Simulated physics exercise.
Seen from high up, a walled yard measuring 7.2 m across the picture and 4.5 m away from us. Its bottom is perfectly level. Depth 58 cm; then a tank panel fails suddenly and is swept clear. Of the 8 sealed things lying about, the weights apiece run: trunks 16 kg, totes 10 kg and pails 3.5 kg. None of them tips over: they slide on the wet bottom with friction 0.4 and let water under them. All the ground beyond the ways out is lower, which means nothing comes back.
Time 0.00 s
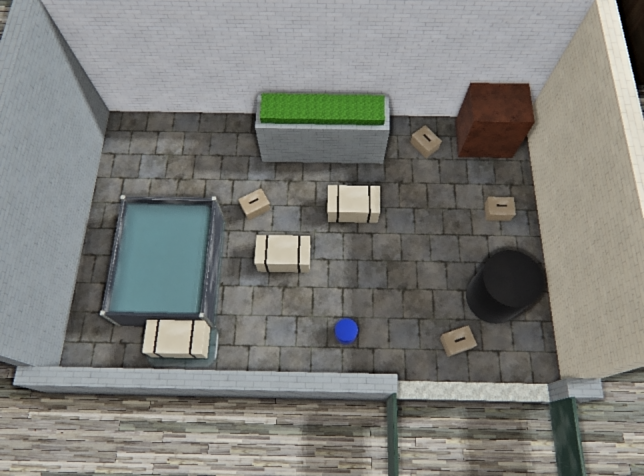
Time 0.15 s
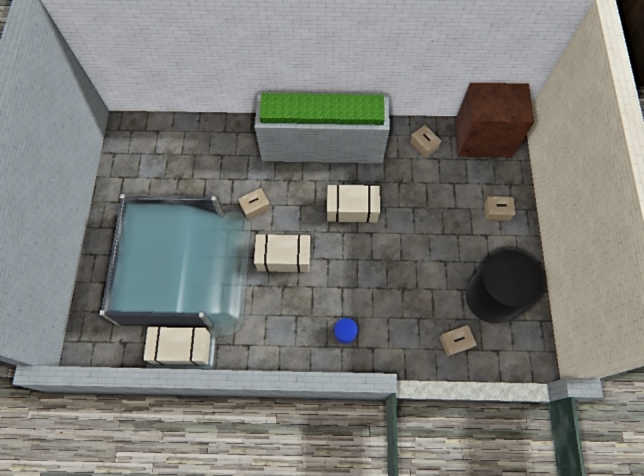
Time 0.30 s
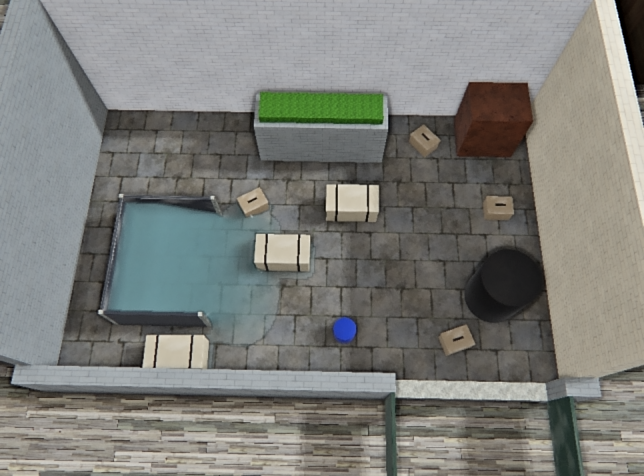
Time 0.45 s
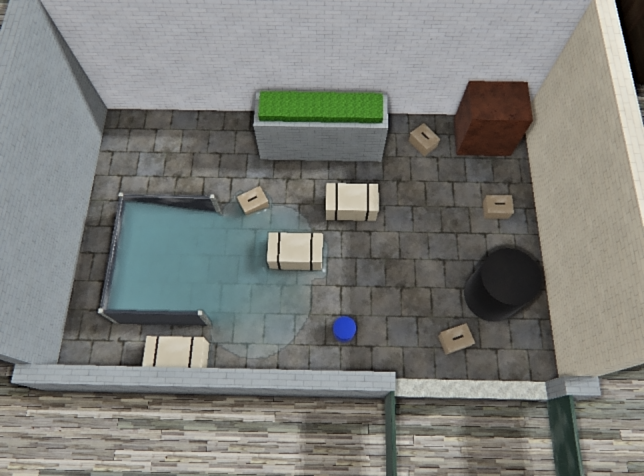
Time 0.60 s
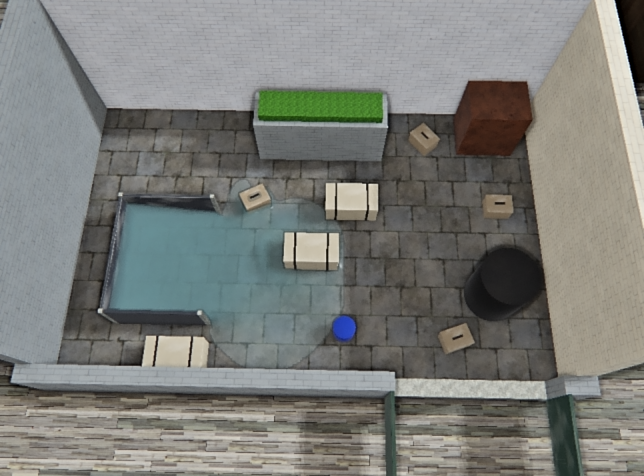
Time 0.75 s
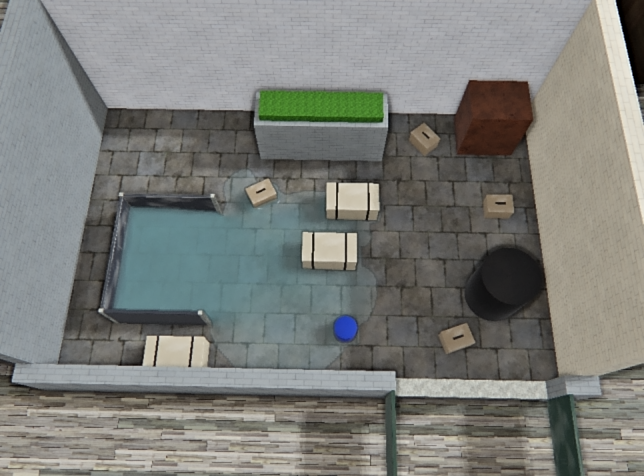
Walled paved yard seen from above, water spreading rightward from an open-sided tank, pushing a pale crate right and nudging a smaller box.
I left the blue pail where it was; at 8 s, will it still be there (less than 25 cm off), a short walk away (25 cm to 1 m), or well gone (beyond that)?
It is swept a long way.
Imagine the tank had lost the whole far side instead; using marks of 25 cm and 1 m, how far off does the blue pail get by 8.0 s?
Had it gone that way, the blue pail would drift slightly.
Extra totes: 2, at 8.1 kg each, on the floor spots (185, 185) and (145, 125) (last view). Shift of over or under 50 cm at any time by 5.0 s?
First not far enough, second not far enough.
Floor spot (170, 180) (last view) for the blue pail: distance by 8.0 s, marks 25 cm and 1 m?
Short answer: It hardly moves.
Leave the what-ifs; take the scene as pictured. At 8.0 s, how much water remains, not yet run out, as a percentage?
Still held: Near 72 %.
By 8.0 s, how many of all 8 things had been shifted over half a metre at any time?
The number is 6.
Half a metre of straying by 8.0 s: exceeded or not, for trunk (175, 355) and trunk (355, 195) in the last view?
In sequence - stayed below the line; crossed the line.
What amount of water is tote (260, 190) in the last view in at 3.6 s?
I'd say some 3 cm.
After 1.6 s the blue pail is near (443, 365), 1.4 m from its start, afloat; 0 of 8 are out; 1 afloat.
After 3.6 s the blue pail has gone out; 2 of 8 are out; 3 afloat.
After 5.6 s the blue pail has gone out; 2 of 8 are out; 3 afloat.
After 8.0 s the blue pail has gone out; 2 of 8 are out; 2 afloat.
